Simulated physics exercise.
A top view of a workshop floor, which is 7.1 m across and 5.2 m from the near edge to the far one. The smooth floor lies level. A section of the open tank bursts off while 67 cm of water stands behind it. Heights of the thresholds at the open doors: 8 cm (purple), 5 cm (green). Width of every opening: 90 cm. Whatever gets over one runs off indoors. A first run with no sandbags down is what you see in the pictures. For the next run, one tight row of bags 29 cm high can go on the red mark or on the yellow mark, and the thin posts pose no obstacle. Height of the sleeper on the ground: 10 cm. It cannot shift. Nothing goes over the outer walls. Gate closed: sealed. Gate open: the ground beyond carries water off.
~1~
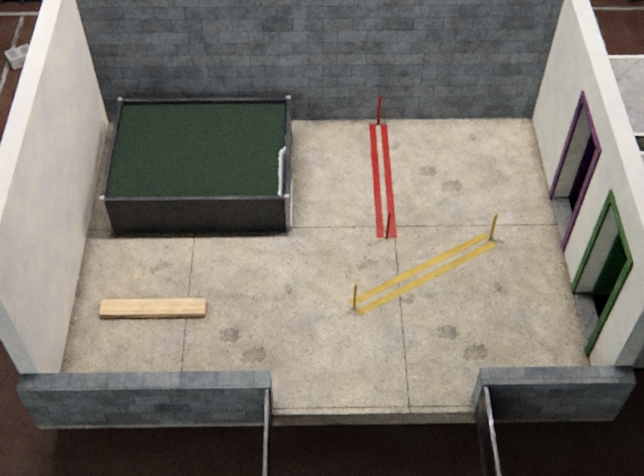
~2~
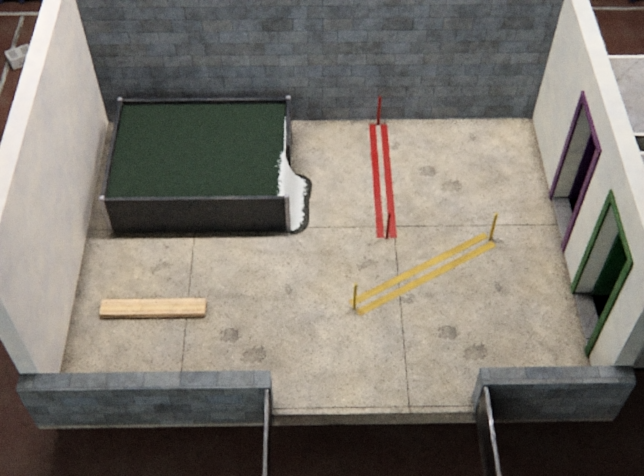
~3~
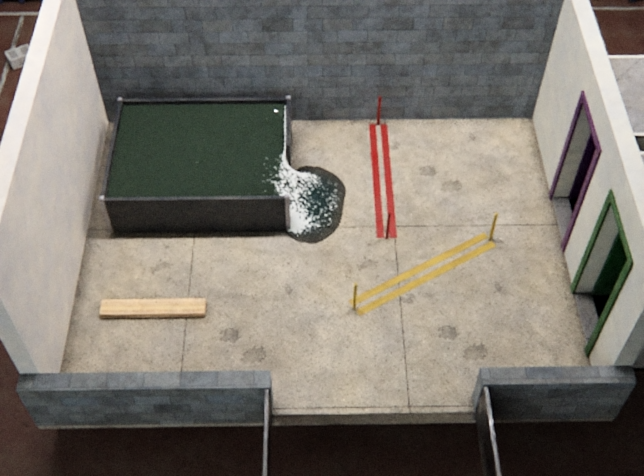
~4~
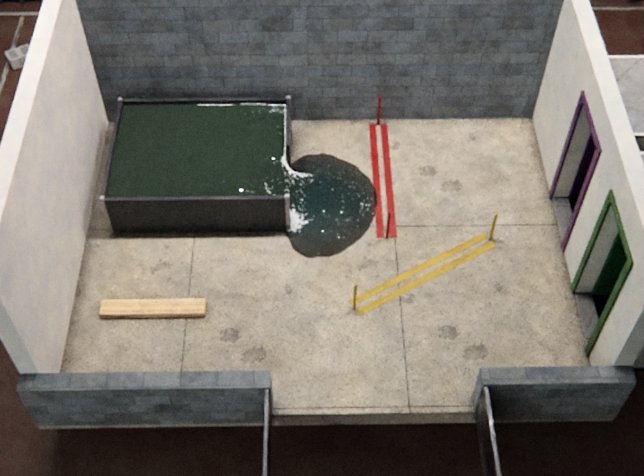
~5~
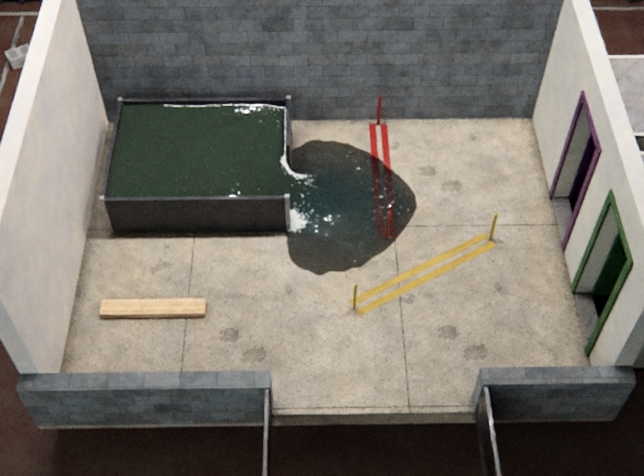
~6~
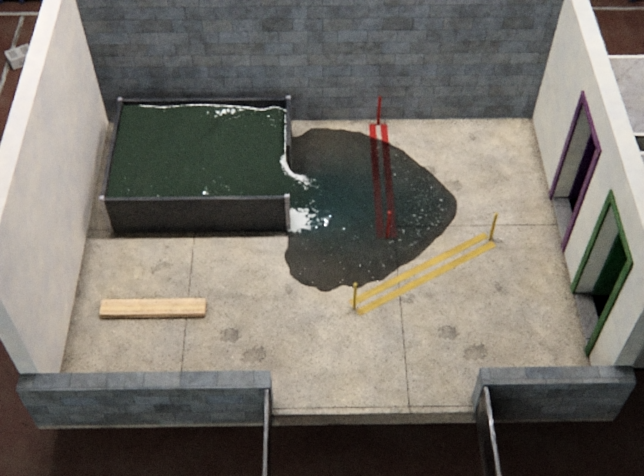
We see a walled floor with an open tank of dark green water; water bursts from the tank's right side, foaming white, and spreads rightward in a widening dark pool that crosses the red strips and nears the yellow ones.
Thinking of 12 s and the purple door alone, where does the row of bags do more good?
On the red mark.
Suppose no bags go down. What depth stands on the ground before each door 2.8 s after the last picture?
In centimetres, purple: 20; green: 15.
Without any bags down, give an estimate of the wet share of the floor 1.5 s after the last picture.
The flood covers close to 60 per cent of the floor.
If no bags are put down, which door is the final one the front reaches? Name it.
The green door.
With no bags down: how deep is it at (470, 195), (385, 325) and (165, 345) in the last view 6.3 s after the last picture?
In order, roughly 13, 7 and 0 cm.
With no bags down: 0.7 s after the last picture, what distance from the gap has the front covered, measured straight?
Roughly 4.2 metres.
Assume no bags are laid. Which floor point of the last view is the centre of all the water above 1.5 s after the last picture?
The water's centre sits about at (283, 194).
Then, 0.7 s after the last picture water covers 40 % of the floor and is deepest (36 cm) near (304, 207) in the run without bags; in at the purple door, 0 L with no bags, 0 L with the row on red, 0 L on yellow.
Then, 1.5 s after the last picture water covers 60 % of the floor and is deepest (32 cm) near (531, 130) in the run without bags; in at the purple door, 48 L with no bags, 0 L with the row on red, 49 L on yellow.
Then, 2.8 s after the last picture water covers 55 % of the floor and is deepest (22 cm) near (593, 393) in the run without bags; in at the purple door, 146 L with no bags, 0 L with the row on red, 135 L on yellow.
Then, 6.3 s after the last picture water covers 65 % of the floor and is deepest (18 cm) near (579, 393) in the run without bags; in at the purple door, 259 L with no bags, 4 L with the row on red, 313 L on yellow.
Then, 11.3 s after the last picture water covers 90 % of the floor and is deepest (11 cm) near (565, 394) in the run without bags; in at the purple door, 285 L with no bags, 5 L with the row on red, 379 L on yellow.
